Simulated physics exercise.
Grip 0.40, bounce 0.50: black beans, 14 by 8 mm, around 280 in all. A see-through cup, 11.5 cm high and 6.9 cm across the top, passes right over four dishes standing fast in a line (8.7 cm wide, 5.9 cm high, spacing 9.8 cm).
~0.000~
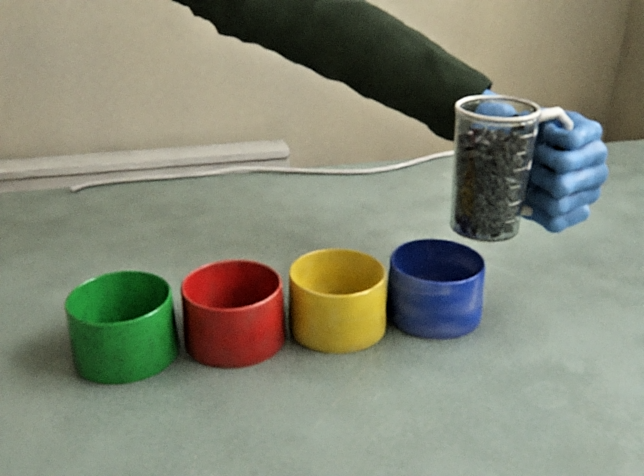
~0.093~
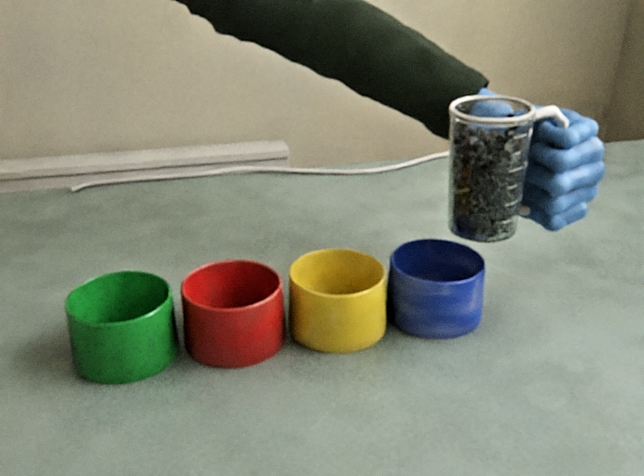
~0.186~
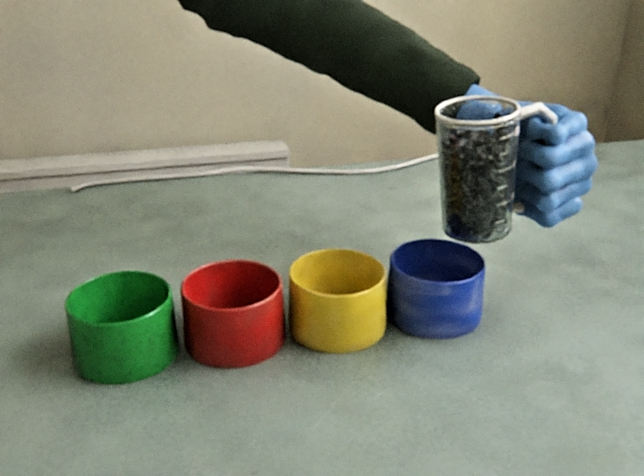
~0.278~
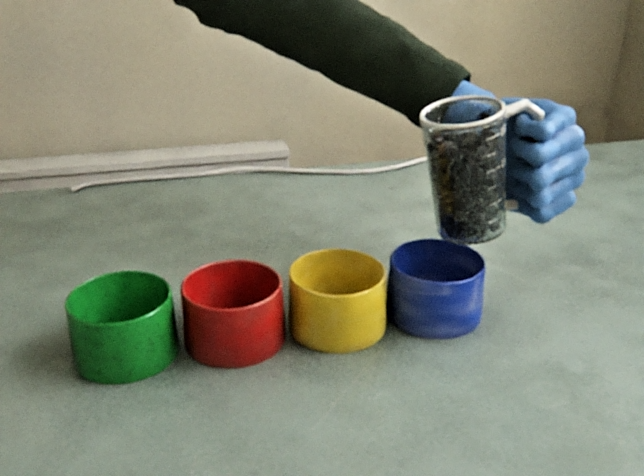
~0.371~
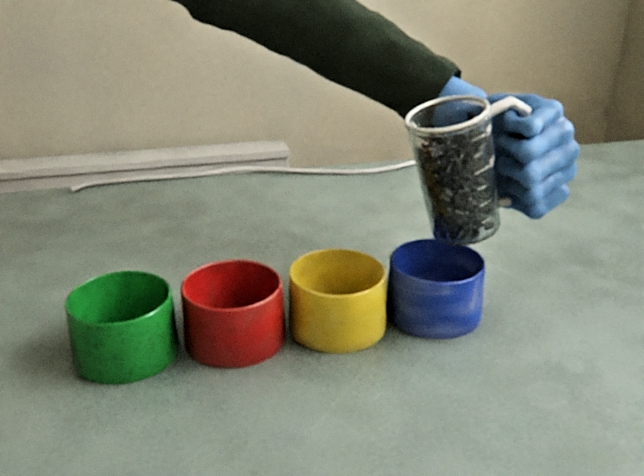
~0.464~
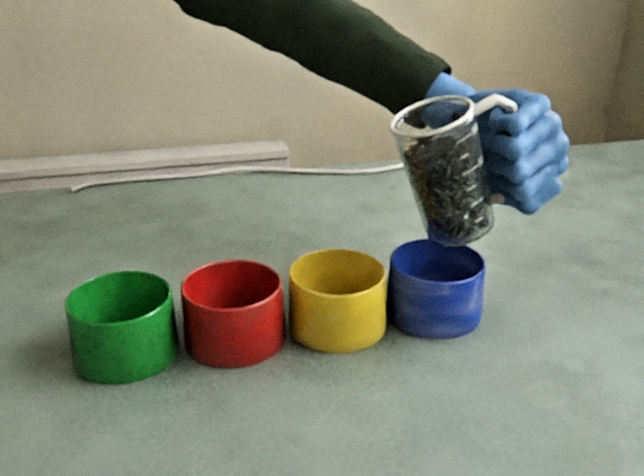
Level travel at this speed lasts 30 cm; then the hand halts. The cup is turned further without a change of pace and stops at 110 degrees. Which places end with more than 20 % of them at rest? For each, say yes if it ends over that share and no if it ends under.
Red: Gets a fifth at most. Blue: Gets a fifth at most. Green: Gets more than a fifth. Yellow: Gets a fifth at most. Counter: Gets a fifth at most.
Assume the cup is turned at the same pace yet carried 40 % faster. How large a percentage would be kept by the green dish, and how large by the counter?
Green: 90; counter: 10.
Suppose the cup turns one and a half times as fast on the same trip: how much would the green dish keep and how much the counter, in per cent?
Green 40; counter 10.
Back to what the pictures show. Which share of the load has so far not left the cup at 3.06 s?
Estimate: Around 20 % of the load.
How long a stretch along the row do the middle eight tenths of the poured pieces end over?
The stretch is around 7 cm long.
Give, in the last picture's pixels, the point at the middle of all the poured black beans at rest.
Somewhere around (111, 327) in the final frame.
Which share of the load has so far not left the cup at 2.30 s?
Near 90 per cent of the load.
After 1.57 s, tilt 69 degrees; cup holds 100 %.
After 2.30 s, tilt 103 degrees; cup holds 90 %, green 10 %.
Then, at 3.06 s, tilt 110 degrees; cup holds 20 %, green 75 %.
By 4.5 s all is still; red 0 %, blue 0 %, green 85 %, yellow 0 %, counter 10 %.
